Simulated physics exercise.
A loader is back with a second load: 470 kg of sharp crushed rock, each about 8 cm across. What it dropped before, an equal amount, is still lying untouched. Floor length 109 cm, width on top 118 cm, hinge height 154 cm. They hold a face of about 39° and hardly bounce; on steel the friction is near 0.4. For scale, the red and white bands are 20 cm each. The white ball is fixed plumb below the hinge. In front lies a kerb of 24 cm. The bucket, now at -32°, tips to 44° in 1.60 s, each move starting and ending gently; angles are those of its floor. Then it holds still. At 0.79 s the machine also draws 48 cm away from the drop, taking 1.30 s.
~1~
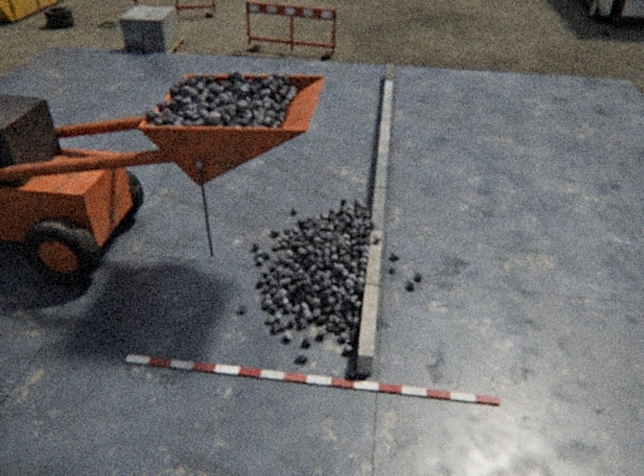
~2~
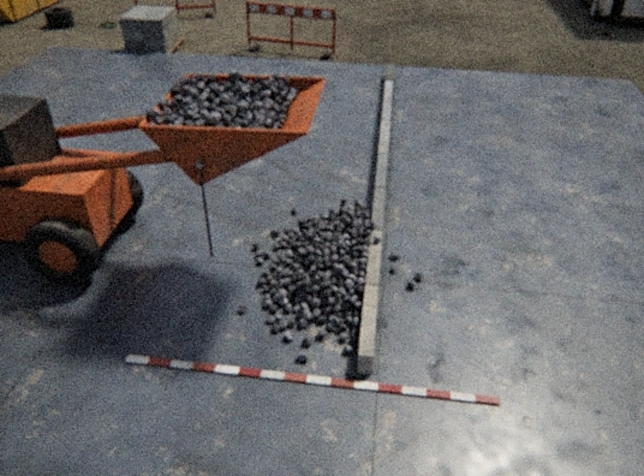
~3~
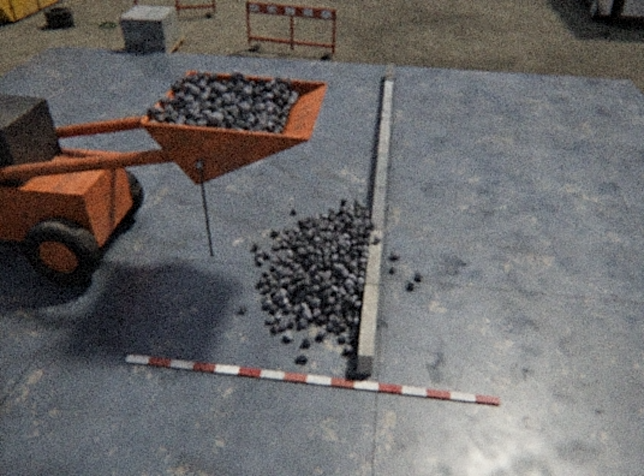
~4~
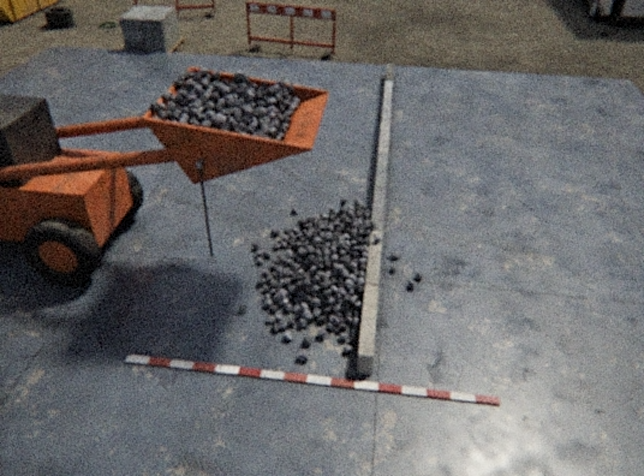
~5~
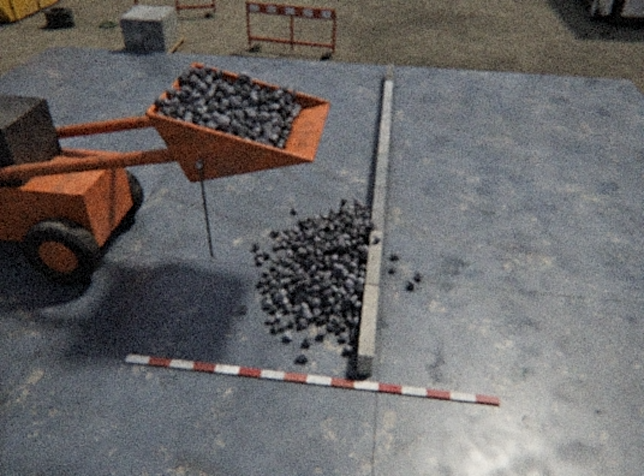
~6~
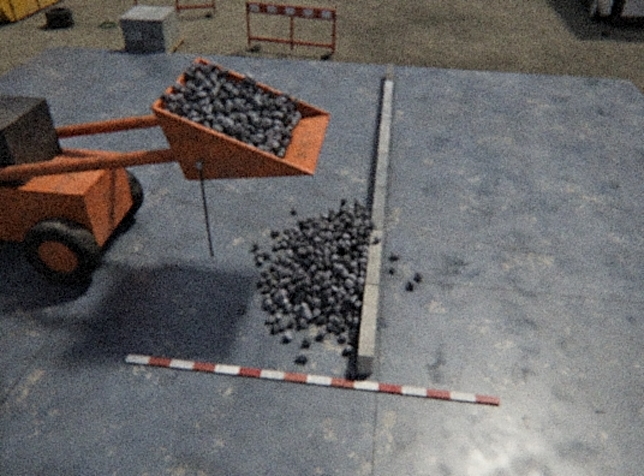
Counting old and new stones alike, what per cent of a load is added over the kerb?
About 0 per cent.
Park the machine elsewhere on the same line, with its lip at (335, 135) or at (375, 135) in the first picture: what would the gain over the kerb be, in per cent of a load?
Near 0 per cent from the first place, 5 from the second.
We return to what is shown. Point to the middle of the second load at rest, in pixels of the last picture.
Their middle is at about (278, 255).
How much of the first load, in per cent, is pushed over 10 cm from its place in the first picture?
About 0 per cent.
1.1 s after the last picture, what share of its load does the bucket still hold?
Roughly 25 per cent is still inside.
Then, 0.6 s after the last picture the floor is at 32°; in per cent of one load, 98 in the bucket, 102 on this side of the kerb, 1 over the kerb; the foremost stones are at (388, 252).
Then, 1.1 s after the last picture the floor is at 44°; in per cent of one load, 27 in the bucket, 172 on this side of the kerb, 1 over the kerb; the foremost stones are at (388, 252).
Then, 1.9 s after the last picture the floor is at 44°; in per cent of one load, 0 in the bucket, 199 on this side of the kerb, 1 over the kerb; the foremost stones are at (388, 252).
Then, 4.7 s after the last picture the floor is at 44°; in per cent of one load, 0 in the bucket, 199 on this side of the kerb, 1 over the kerb; the foremost stones are at (388, 252). Net gain over the kerb, 0.
